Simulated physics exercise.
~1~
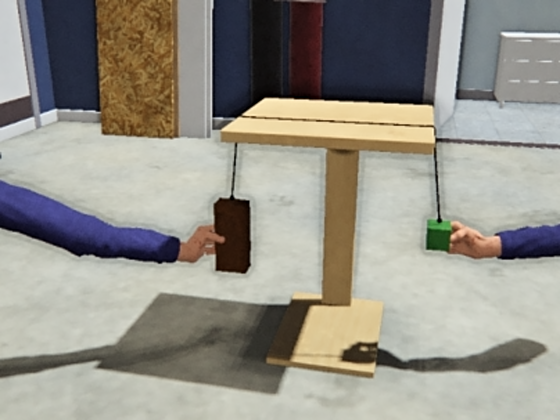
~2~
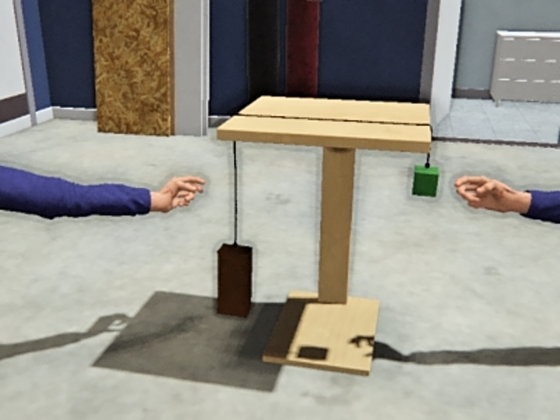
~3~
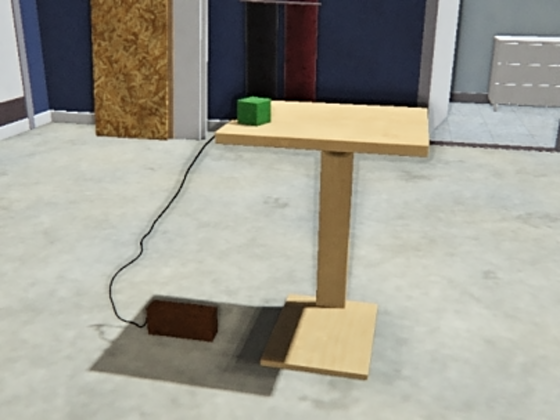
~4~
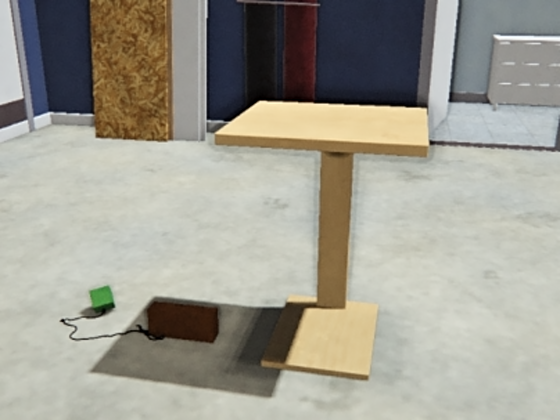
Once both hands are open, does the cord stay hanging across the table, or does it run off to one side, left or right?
It does not stay across the table. The cord runs off to the left and ends down on the floor on that side.
